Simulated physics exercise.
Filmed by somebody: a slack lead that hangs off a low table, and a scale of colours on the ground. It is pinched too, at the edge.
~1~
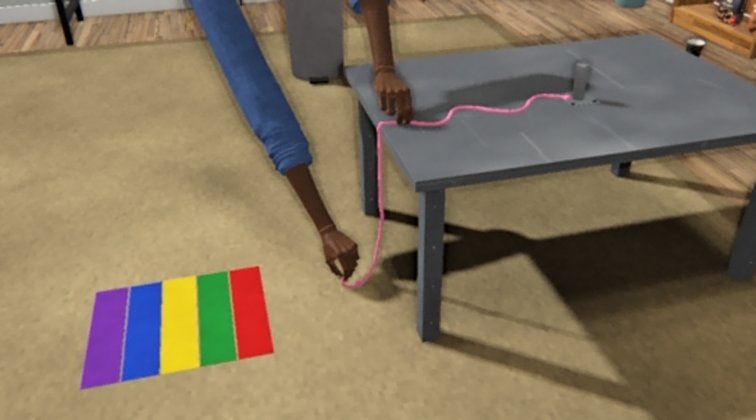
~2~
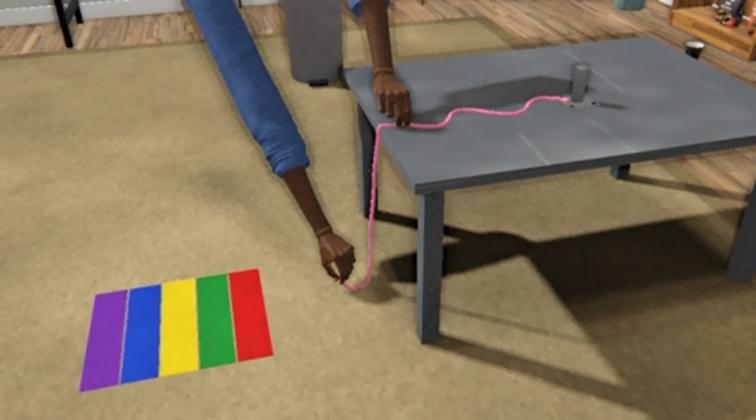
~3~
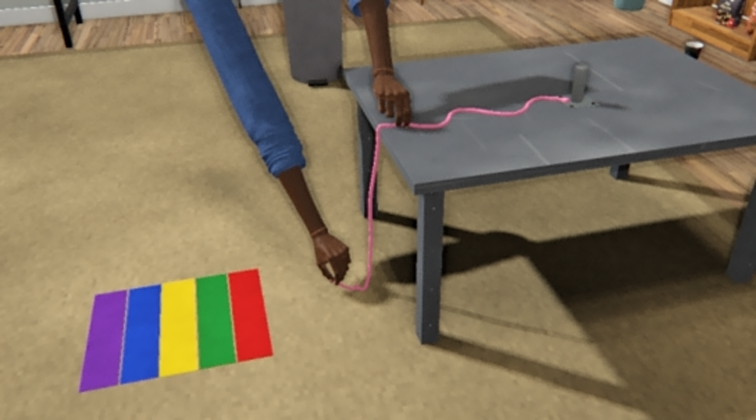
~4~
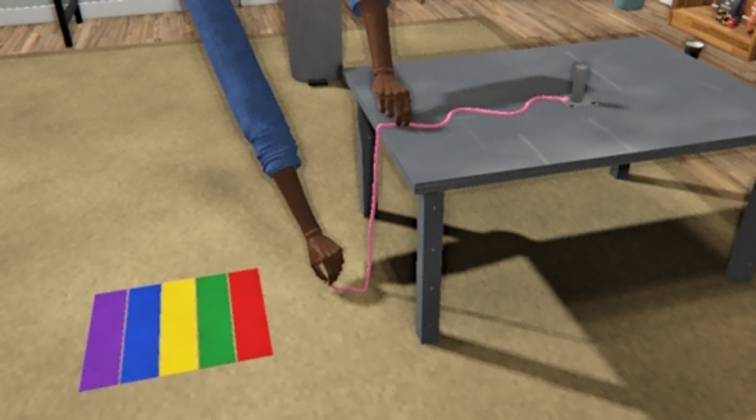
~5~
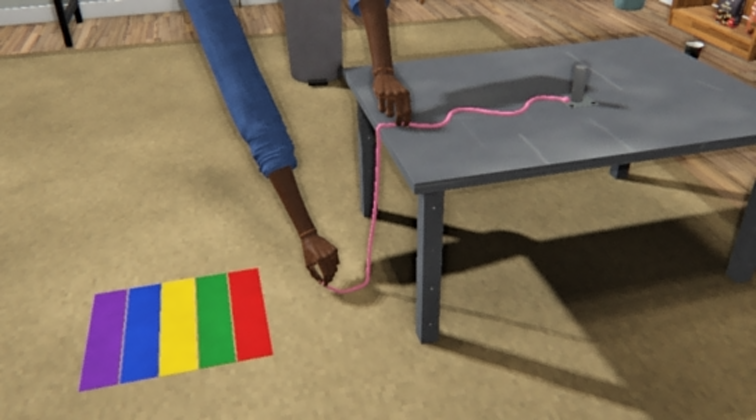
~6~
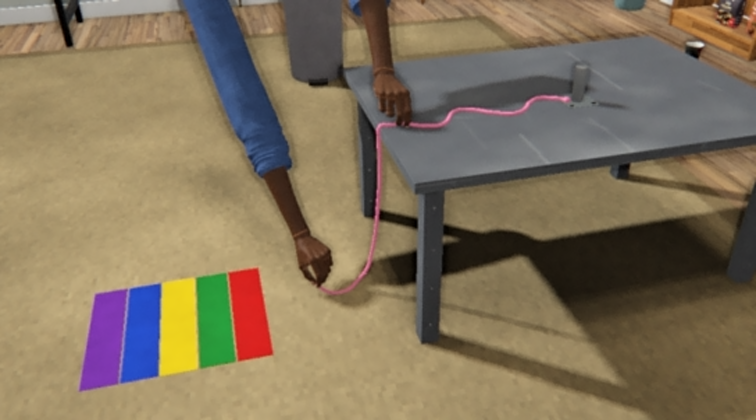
The loose end of a pink cord hanging off a gray table moved slightly left toward a strip of colored bands, drawn by one hand while the other pinched the cord at the table's edge.
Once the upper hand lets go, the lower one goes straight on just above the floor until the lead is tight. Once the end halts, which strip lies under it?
The yellow strip lies under it.
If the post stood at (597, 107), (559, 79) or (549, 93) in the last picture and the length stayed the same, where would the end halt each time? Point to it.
Try by try: (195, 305), (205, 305) and (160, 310).
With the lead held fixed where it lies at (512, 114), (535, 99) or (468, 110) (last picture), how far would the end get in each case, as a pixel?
Approximately (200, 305), (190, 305) and (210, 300) respectively.
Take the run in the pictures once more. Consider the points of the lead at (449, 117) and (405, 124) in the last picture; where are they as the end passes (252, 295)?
You'll find one close to (418, 118) and the other close to (377, 139).
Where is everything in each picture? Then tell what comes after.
The first frame shows end (343, 278); red (254, 338); green (217, 345); yellow (180, 352); blue (141, 359); purple (102, 366).
The second frame shows end (340, 281); lead through (535, 100) (487, 113) (438, 126) (377, 145) (372, 214) (369, 273).
The third frame shows end (335, 281).
The fourth frame shows end (328, 282); lead through (535, 99) (487, 112) (438, 126) (377, 144) (373, 214) (369, 273).
The fifth frame shows end (324, 283).
The sixth frame shows end (317, 284); lead through (536, 99) (487, 112) (438, 126) (379, 144) (378, 213) (365, 272).
Soon after, end near (252, 295); over red.
Then, end near (207, 302); over green.
At full stretch, end near (180, 307); over yellow. The end stops over the yellow strip.
